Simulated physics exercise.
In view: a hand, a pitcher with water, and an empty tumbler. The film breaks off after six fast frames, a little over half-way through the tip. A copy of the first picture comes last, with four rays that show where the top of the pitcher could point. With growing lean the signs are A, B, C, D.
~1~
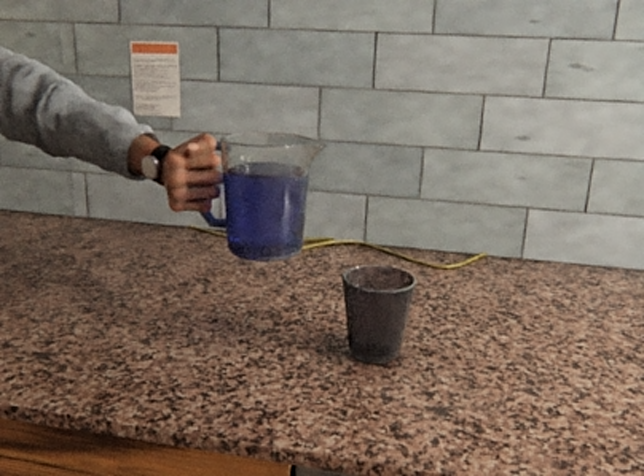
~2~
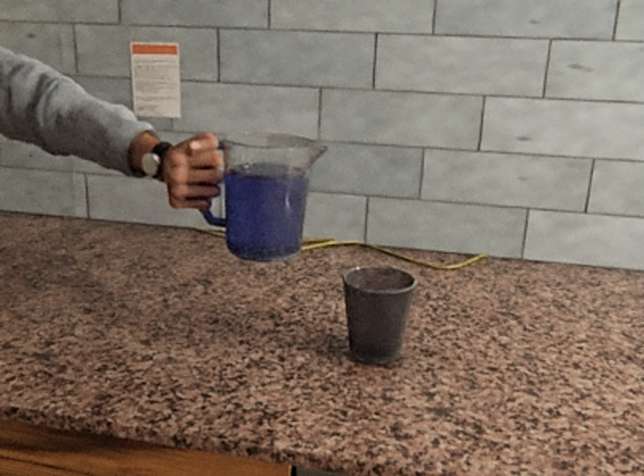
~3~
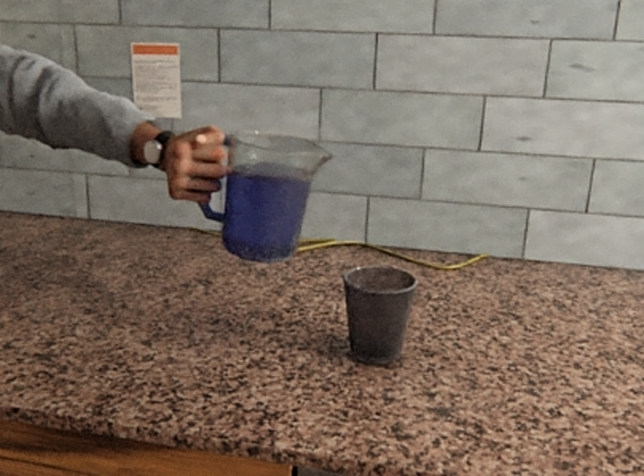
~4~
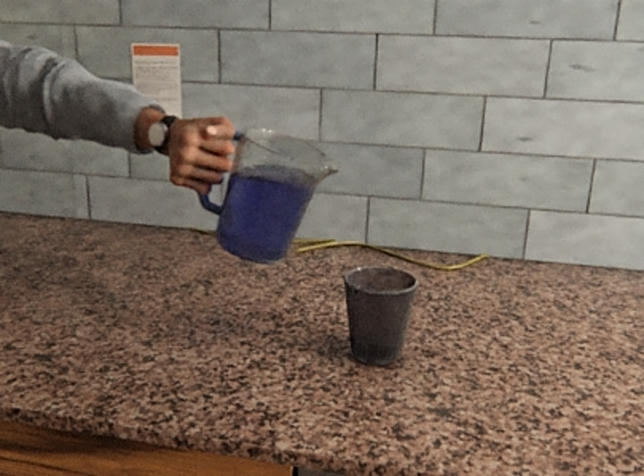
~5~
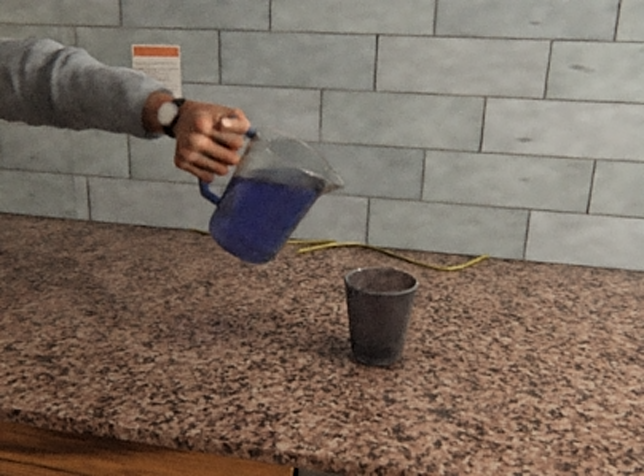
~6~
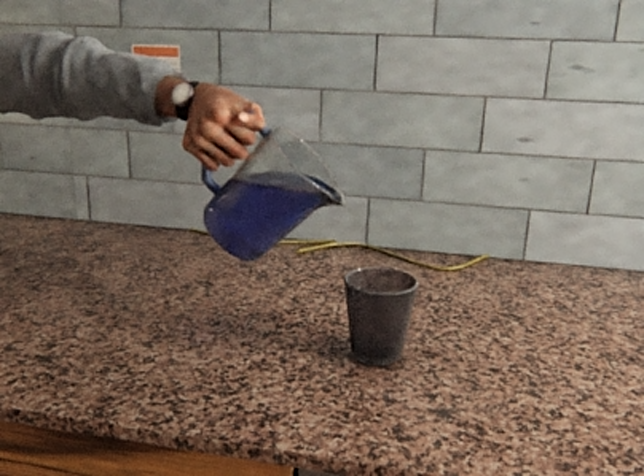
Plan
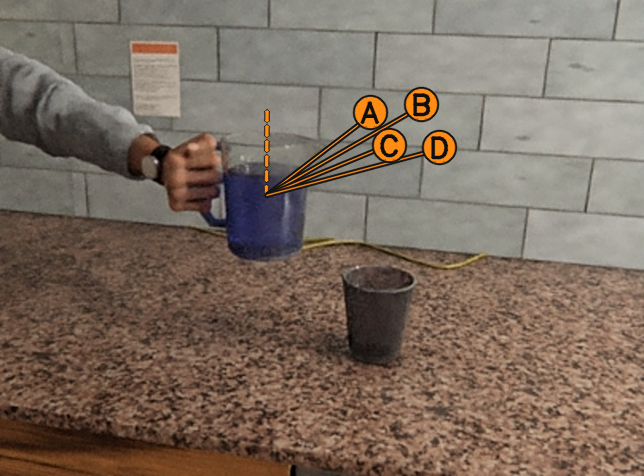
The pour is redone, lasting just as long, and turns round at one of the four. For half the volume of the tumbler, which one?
The answer is mark C.
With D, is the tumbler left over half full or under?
Over.
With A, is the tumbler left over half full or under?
Under.
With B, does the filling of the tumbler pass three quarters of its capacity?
No, less.
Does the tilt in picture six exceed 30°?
Yes.
On the marked copy, A at (358, 125); B at (407, 114); C at (373, 151); D at (423, 153).
With A, the tumbler ends with about 23 % of what it can hold.
With B, the tumbler ends with about 37 % of what it can hold.
With C, the tumbler ends with about 54 % of what it can hold.
With D, the tumbler ends with about 72 % of what it can hold; 3 % of the water is spilt.
